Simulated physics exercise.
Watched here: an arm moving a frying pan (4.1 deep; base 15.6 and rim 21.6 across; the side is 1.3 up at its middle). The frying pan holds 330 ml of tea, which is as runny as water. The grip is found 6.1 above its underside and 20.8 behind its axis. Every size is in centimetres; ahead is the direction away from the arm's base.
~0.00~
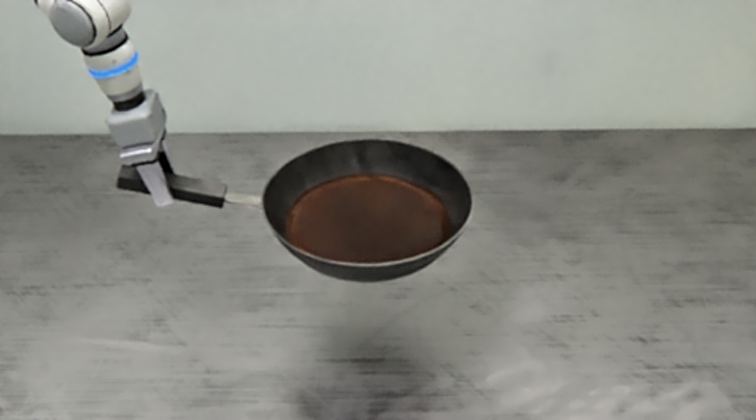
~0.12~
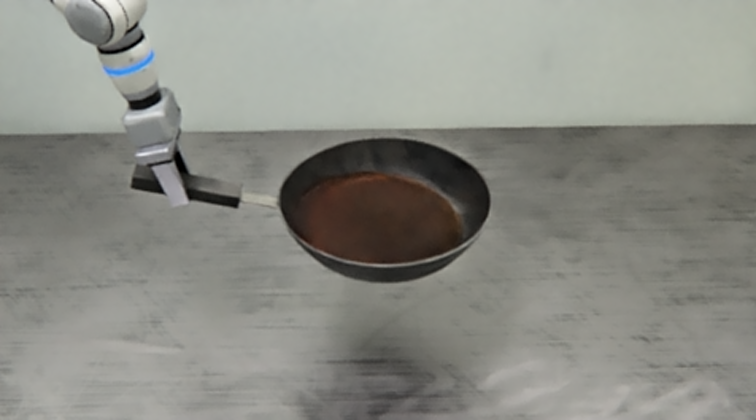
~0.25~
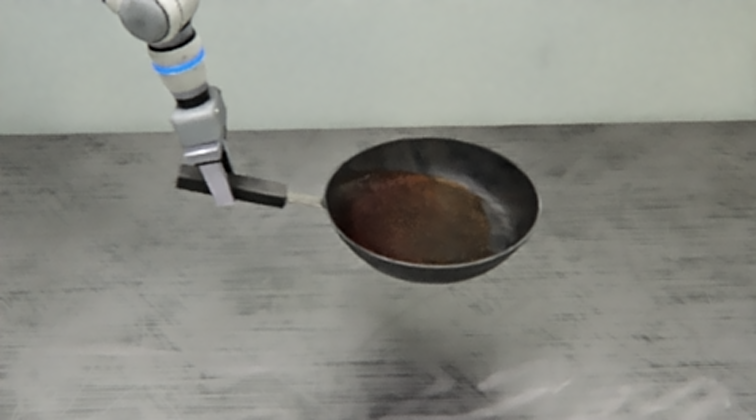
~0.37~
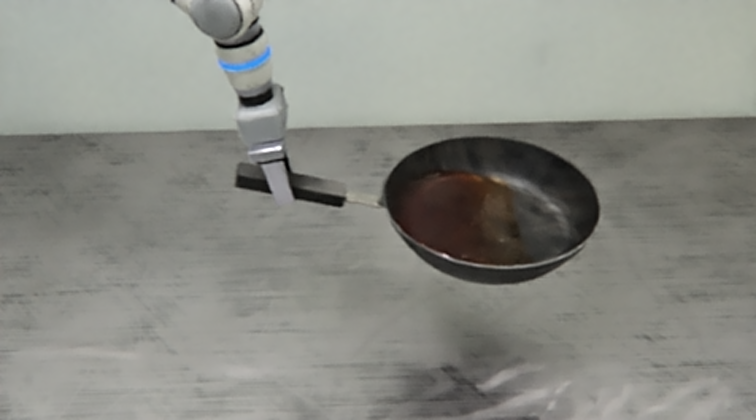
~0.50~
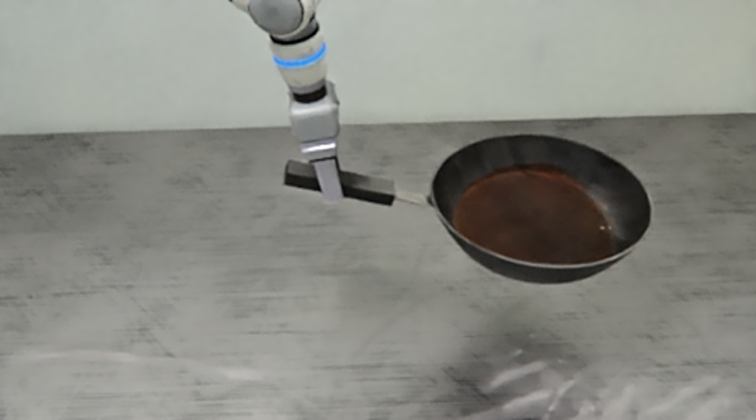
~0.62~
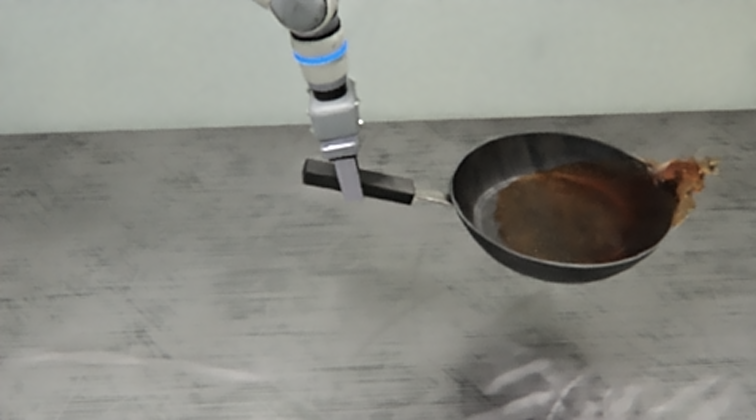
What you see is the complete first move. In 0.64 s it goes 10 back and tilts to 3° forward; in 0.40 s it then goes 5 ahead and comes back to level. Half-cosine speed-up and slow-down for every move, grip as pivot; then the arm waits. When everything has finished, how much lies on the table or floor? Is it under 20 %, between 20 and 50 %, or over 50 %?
It is between 20 and 50 %.
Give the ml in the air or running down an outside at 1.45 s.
0 ml.
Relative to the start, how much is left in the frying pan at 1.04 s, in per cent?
About 75 %.
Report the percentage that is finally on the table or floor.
It comes to about 25 percent.
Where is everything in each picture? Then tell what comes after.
The first frame shows frying pan middle at (368, 214), level; upper third of the tea around (365, 220), from x 285 to 450, top at y 175; 330 ml in the frying pan.
The second frame shows frying pan middle at (385, 214), level; upper third of the tea around (340, 218), from x 290 to 460, top at y 175.
The third frame shows frying pan middle at (431, 214), level; upper third of the tea around (362, 209), from x 330 to 490, top at y 170.
The fourth frame shows frying pan middle at (489, 214), tilted 1° forward; upper third of the tea around (433, 210), from x 395 to 530, top at y 170.
The fifth frame shows frying pan middle at (538, 213), tilted 2° forward; upper third of the tea around (530, 217), from x 455 to 630, top at y 165.
The sixth frame shows frying pan middle at (558, 211), tilted 2° forward; upper third of the tea around (656, 185), from x 500 to 730, top at y 135; 310 ml in the frying pan, 25 ml in the air or running down outside.
After 1.04 s, tilted 3° forward, liquid up to 16 above the table; 245 ml in the frying pan, 85 ml on the table or floor.
After 1.45 s, tilted 2° forward, liquid up to 15 above the table; 245 ml in the frying pan, 90 ml on the table or floor.
After 1.86 s, level, liquid up to 16 above the table; 245 ml in the frying pan, 90 ml on the table or floor.
After 2.66 s, level, liquid up to 15 above the table; 245 ml in the frying pan, 90 ml on the table or floor.
At rest, 245 ml in the frying pan, 90 ml on the table or floor. That is 27 % on the table or floor.
